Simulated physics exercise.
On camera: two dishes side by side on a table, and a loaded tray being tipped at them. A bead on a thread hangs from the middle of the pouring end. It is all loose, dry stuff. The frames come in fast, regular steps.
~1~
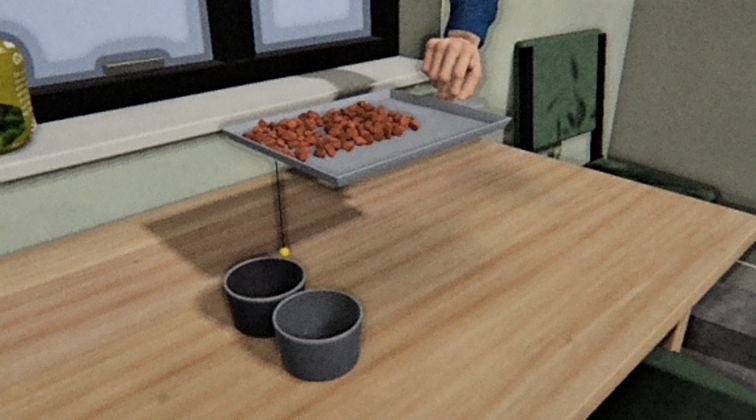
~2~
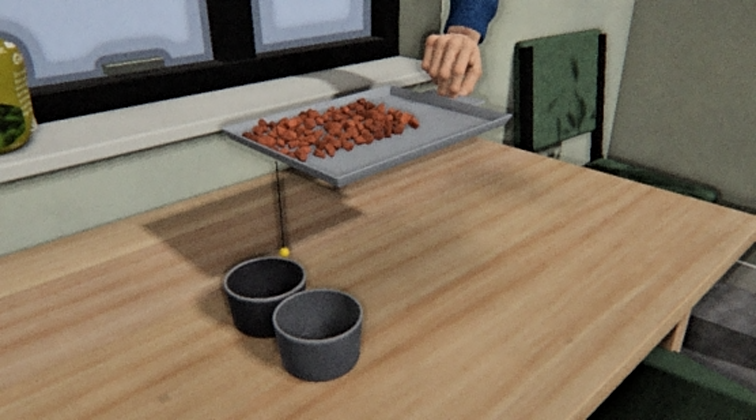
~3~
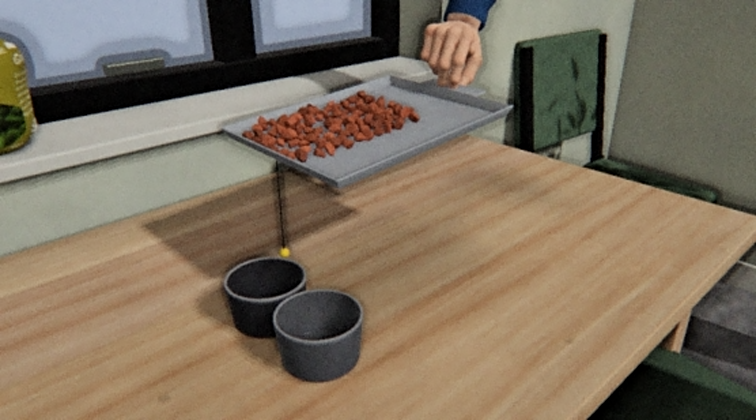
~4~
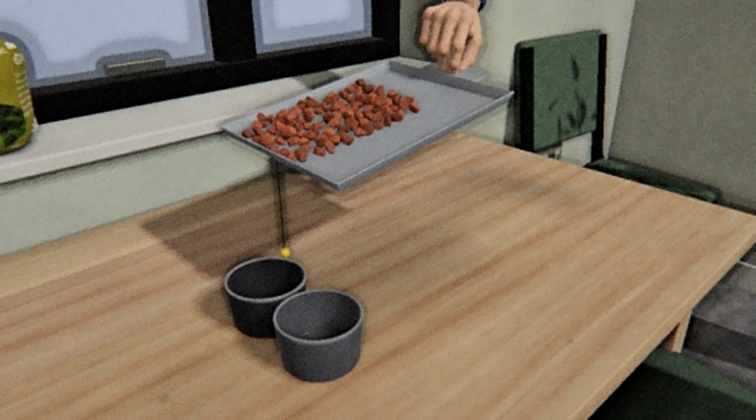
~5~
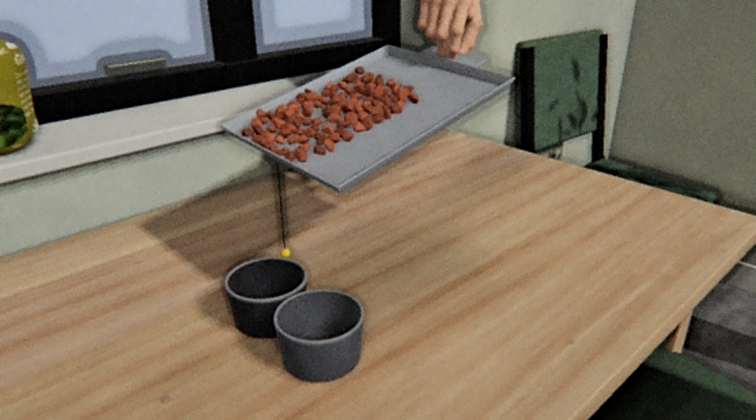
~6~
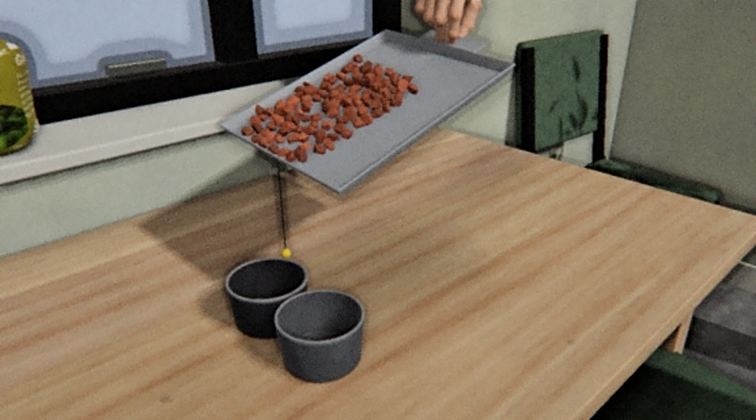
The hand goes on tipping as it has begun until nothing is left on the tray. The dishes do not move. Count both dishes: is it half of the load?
They take over half between them.
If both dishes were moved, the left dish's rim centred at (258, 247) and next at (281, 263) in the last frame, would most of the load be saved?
First less than half, then under half.
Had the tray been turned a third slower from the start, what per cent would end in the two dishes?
Some 90 per cent.
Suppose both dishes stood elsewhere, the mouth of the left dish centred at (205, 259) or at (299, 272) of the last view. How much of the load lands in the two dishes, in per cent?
The first gives 40 %, the second 30 %.
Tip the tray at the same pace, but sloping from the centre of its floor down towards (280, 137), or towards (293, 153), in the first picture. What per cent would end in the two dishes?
The first gives 0 %, the second 40 %.
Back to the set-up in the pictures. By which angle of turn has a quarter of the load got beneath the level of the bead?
Roughly 70°.
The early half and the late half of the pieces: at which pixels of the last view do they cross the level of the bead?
The first part at (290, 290); the rest at (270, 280).
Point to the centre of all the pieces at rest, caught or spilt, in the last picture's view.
Near (300, 341).
Soon after the last picture, tray tipped steeply; most on the tray; a stray few in the right dish; about a quarter in the air.
A little later, tray tipped past a quarter turn; about half in the right dish; about a third in the left dish; about a quarter outside both; a stray few in the air.
Later still, tray tipped past a quarter turn; about half in the right dish; about a third in the left dish; about a quarter outside both.
At rest, tray tipped past a quarter turn; about half in the right dish; about a third in the left dish; about a quarter outside both.
